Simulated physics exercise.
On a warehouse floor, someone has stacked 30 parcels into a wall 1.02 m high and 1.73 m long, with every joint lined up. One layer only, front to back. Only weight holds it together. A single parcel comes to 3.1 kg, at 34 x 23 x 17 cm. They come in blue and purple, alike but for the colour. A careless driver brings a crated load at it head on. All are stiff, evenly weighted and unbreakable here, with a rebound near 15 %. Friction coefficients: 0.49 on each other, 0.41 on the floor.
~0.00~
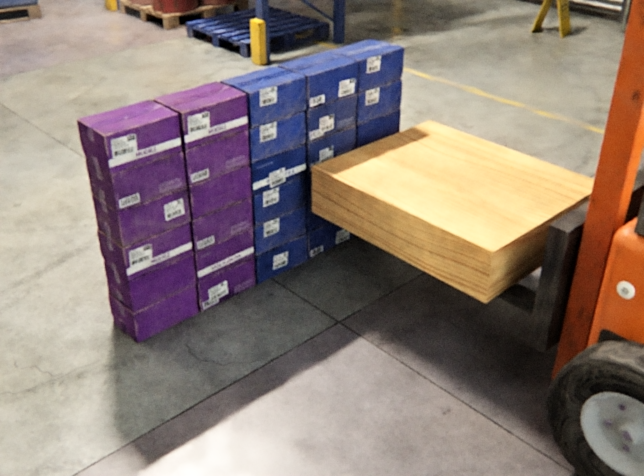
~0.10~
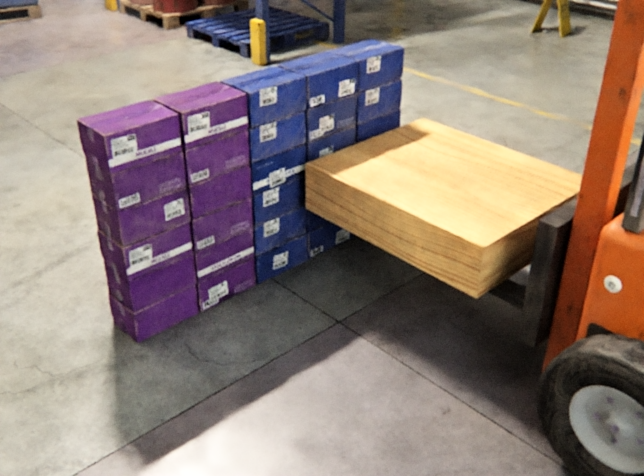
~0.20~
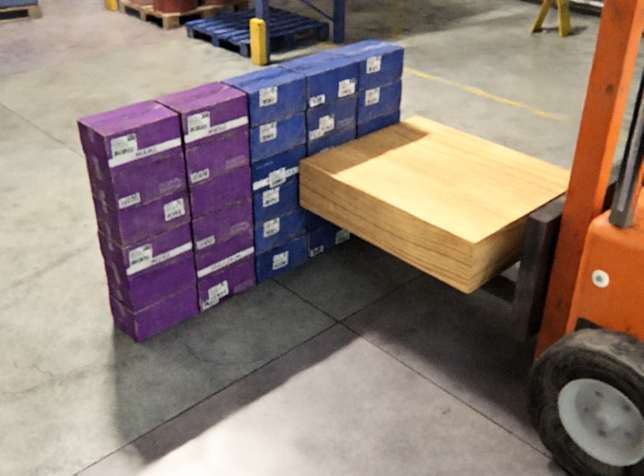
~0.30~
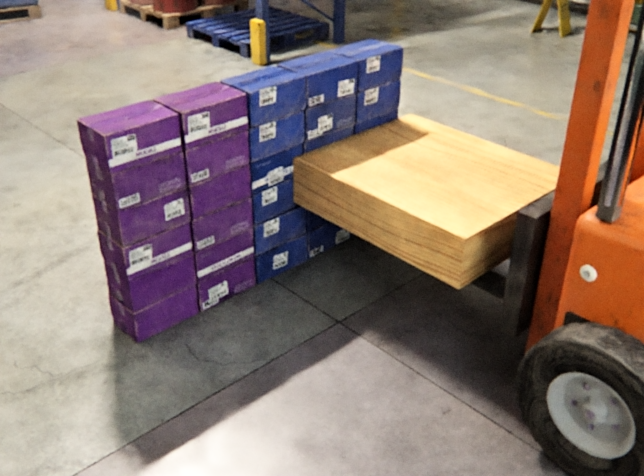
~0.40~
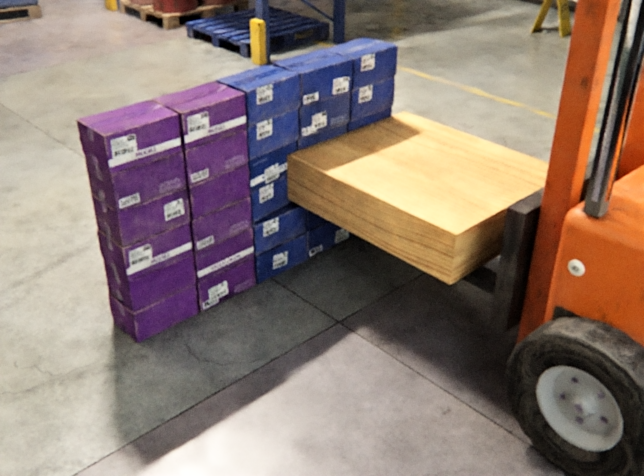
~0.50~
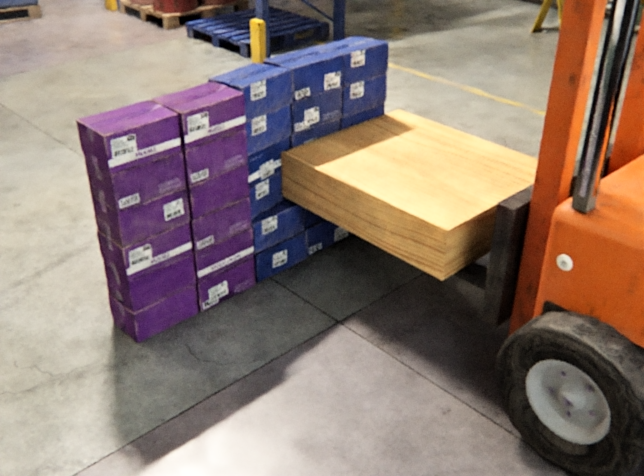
On a warehouse floor, a forklift moves a wooden load left, pushing stacked blue boxes out of line.
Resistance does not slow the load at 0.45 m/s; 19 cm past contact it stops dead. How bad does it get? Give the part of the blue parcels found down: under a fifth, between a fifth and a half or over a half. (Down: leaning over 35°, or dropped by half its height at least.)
The part is more than a half.
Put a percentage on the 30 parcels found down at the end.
Roughly 40 per cent of them.
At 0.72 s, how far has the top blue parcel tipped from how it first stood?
About 15°.
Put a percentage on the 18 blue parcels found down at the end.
Near 65 per cent.
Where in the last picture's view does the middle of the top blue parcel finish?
At about (155, 184).
After 0.72 s, none of the 18 blue parcels down (0 of 30 in all colours); top blue parcel leaning 14°.
After 1.04 s, 12 of the 18 blue parcels down (12 of 30 in all colours); top blue parcel leaning 65°, 34 cm lower.
At rest (1.8 s), 12 of the 18 blue parcels down (12 of 30 in all colours); top blue parcel on its side; top purple parcel unmoved. That is 67 per cent. As the last picture would show them, middles, top blue parcel near (155, 184), top purple parcel near (130, 136).
